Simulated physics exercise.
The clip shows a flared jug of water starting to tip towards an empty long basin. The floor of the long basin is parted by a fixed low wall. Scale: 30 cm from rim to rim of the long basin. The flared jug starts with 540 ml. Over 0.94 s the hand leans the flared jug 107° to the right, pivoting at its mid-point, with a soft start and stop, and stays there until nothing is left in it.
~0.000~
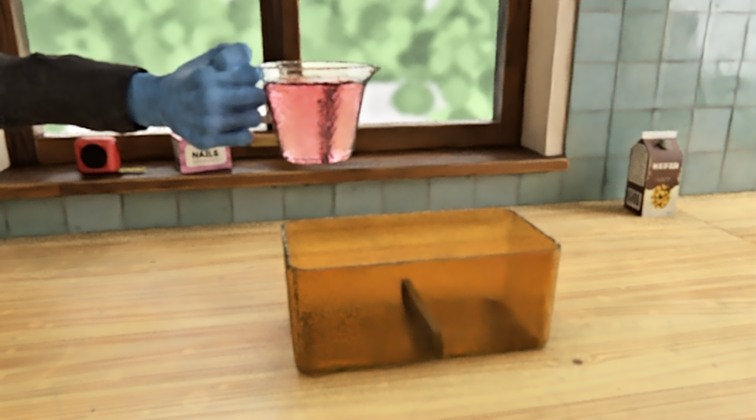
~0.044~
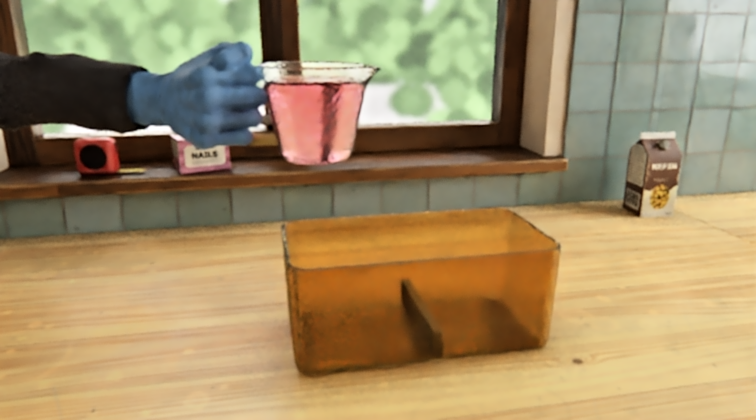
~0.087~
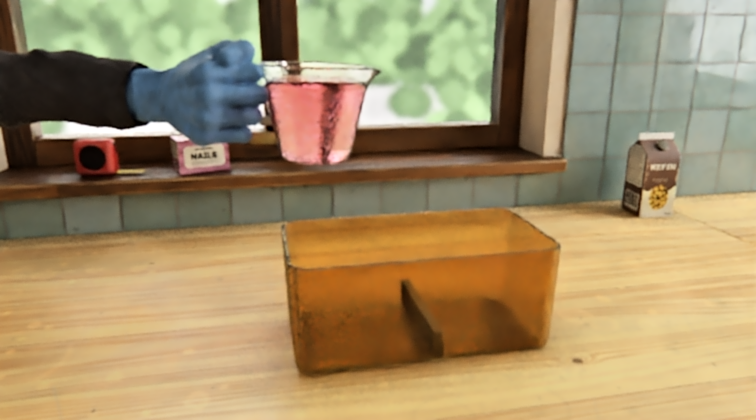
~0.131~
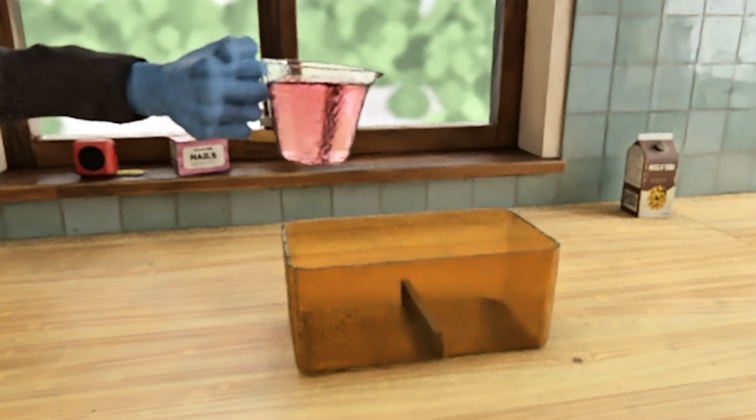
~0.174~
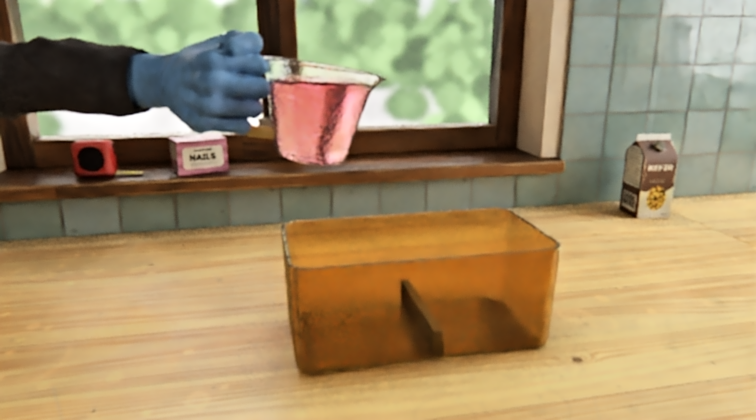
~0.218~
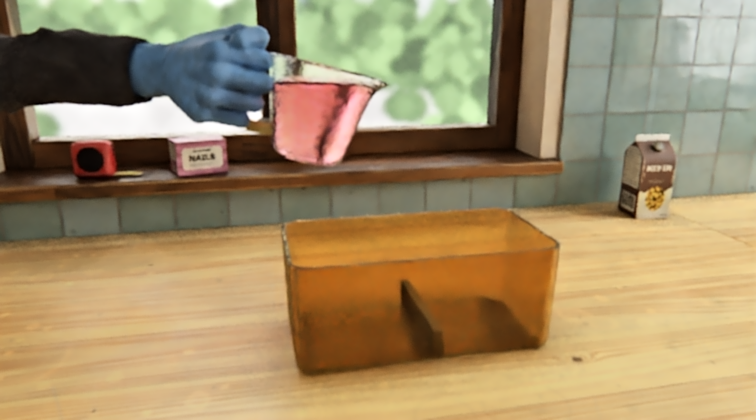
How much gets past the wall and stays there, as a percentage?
Roughly 67 per cent is past the wall.
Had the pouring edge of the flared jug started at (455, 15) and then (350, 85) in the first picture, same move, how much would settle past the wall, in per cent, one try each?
In turn about 60 and 20 per cent.
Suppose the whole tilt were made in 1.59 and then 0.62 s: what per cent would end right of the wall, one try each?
First 75, then 50 per cent.
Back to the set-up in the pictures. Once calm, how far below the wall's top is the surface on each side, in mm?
Left about 26 mm, right about 16 mm.
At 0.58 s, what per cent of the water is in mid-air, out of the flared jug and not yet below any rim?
About 28 per cent.
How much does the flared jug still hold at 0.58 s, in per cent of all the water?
Near 60 in a hundred.
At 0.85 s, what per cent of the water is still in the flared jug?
Some 7 per cent.
Then, 0.58 s in, the tilt is 74° and 60 per cent is still to pour, 1 is left of the wall and 12 right of it.
Then, 0.85 s in, the tilt is 105° and 7 per cent is still to pour, 19 is left of the wall and 61 right of it.
Then, 1.13 s in, the tilt is 107° and 0 per cent is still to pour, 33 is left of the wall and 66 right of it.
Then, 1.44 s in, the tilt is 107° and 0 per cent is still to pour, 33 is left of the wall and 67 right of it.
Finally, 33 per cent lies left of the wall, 67 right of it and 1 outside.
